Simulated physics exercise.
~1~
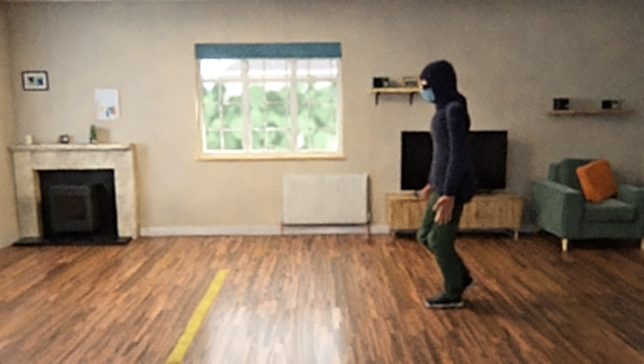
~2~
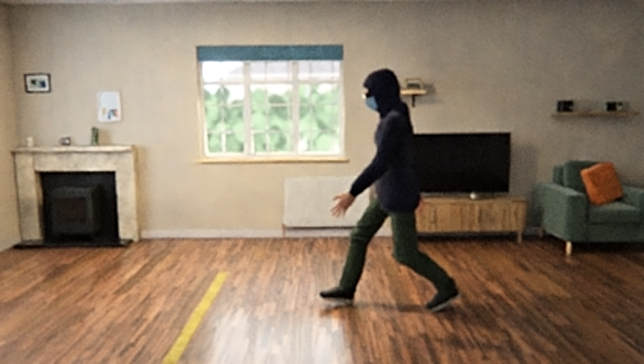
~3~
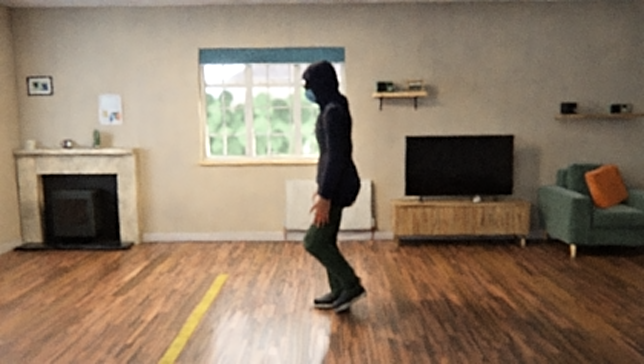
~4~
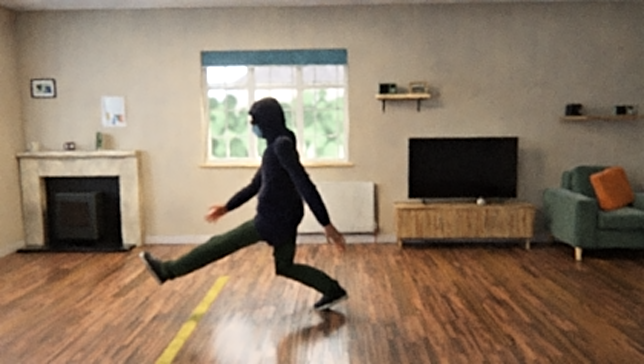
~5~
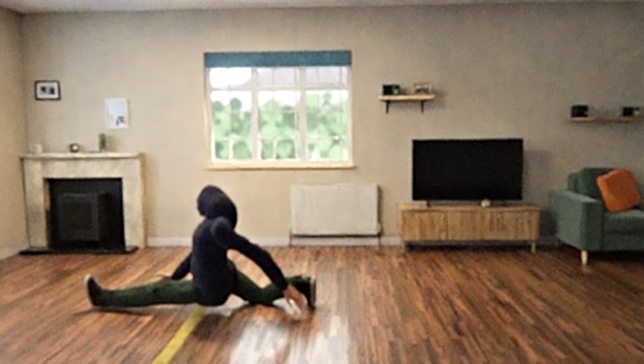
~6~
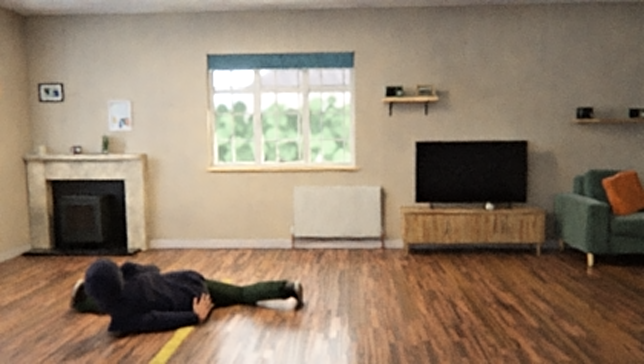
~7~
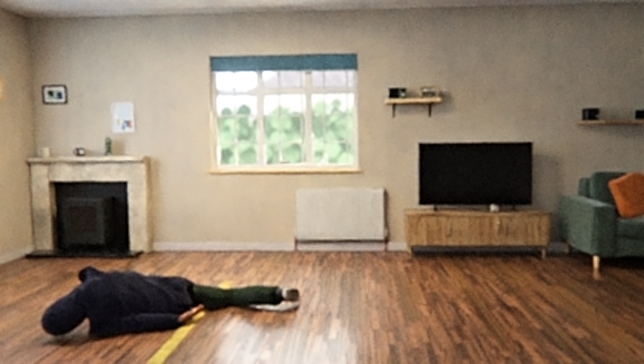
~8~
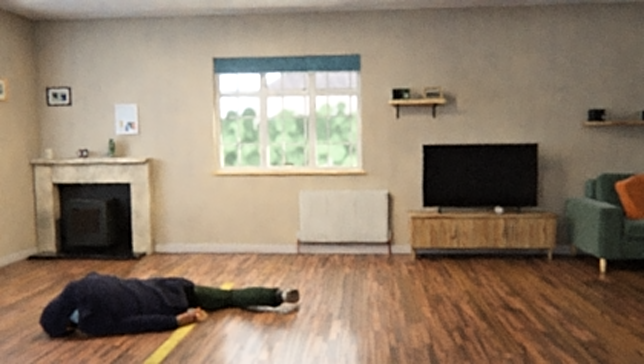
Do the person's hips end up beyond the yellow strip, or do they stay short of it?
The person's hips end up beyond the yellow strip. The person comes to rest lying across it, with the lower legs still on the right-hand side.
